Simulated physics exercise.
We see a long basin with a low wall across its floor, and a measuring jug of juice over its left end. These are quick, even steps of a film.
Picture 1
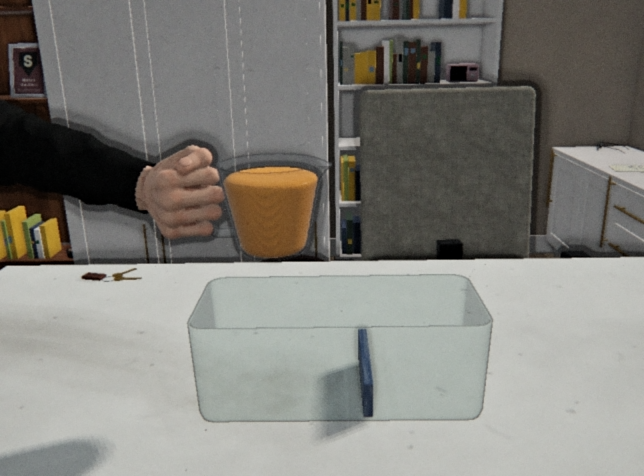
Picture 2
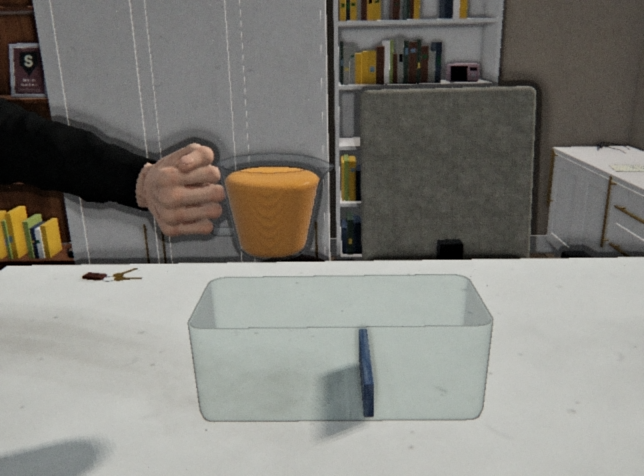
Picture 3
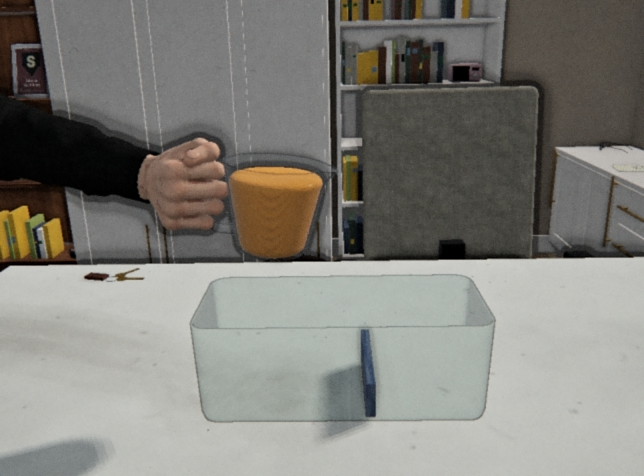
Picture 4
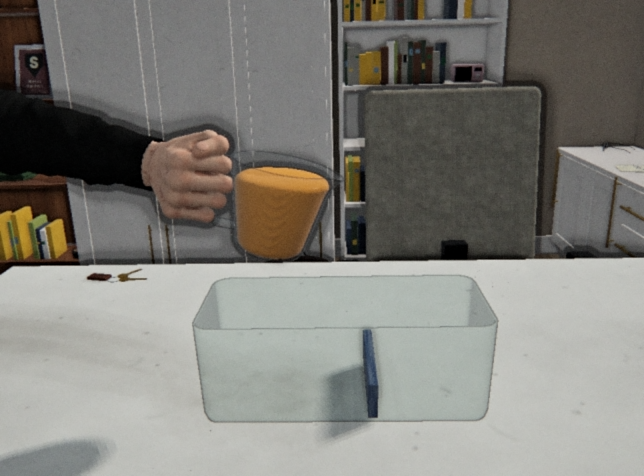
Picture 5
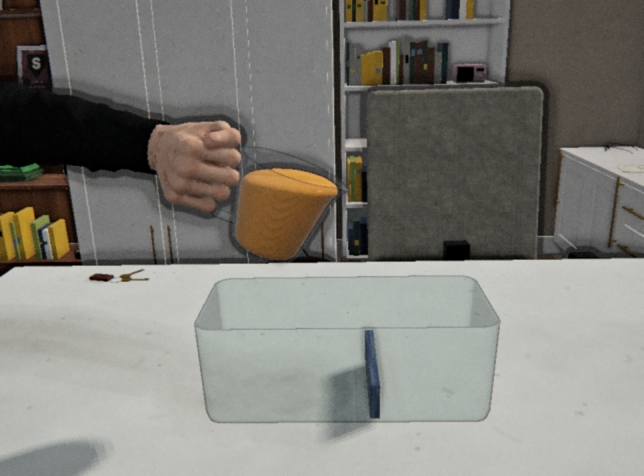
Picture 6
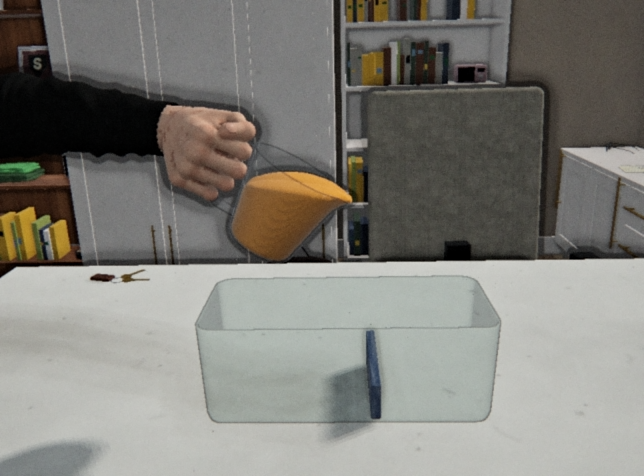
A hand tilting a measuring jug of orange juice steadily to the right above a long clear basin with a low blue wall.
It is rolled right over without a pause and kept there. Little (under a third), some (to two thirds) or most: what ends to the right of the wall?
It comes to above two thirds.
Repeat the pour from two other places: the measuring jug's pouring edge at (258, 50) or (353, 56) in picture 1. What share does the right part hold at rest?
Roughly 10 per cent, and 80 per cent.
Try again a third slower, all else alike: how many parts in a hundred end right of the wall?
Close to 90 per cent.
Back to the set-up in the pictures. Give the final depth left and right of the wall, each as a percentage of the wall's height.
Left: 10 %. Right: 60 %.
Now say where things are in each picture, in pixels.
In the first picture, it leans 0°; its right rim is at (332, 163); the juice meets the walls at (224, 176) and (318, 175); the long basin's rim runs from (199, 303) to (479, 299); the wall's top is at (365, 355).
In the second picture, it leans 1°; its right rim is at (333, 165); the juice meets the walls at (226, 175) and (320, 176).
In the third picture, it leans 6°; its right rim is at (338, 170); the juice meets the walls at (230, 174) and (323, 178).
In the fourth picture, it leans 12°; its right rim is at (345, 178); the juice meets the walls at (237, 174) and (330, 180).
In the fifth picture, it leans 21°; its right rim is at (350, 189); the juice meets the walls at (242, 177) and (340, 184).
In the sixth picture, it leans 32°; its right rim is at (353, 202); the juice meets the walls at (243, 186) and (349, 194); 1 per cent is over the edge.
A moment on, the measuring jug is tipped on its side and 47 per cent is still to pour, 1 is left of the wall and 25 right of it.
Next, the measuring jug is tipped on its side and 12 per cent is still to pour, 7 is left of the wall and 67 right of it.
Then the measuring jug is tipped on its side and 2 per cent is still to pour, 10 is left of the wall and 84 right of it.
Later the measuring jug is tipped on its side and 0 per cent is still to pour, 12 is left of the wall and 86 right of it.
At rest 13 per cent lies left of the wall, 86 right of it and 1 outside.
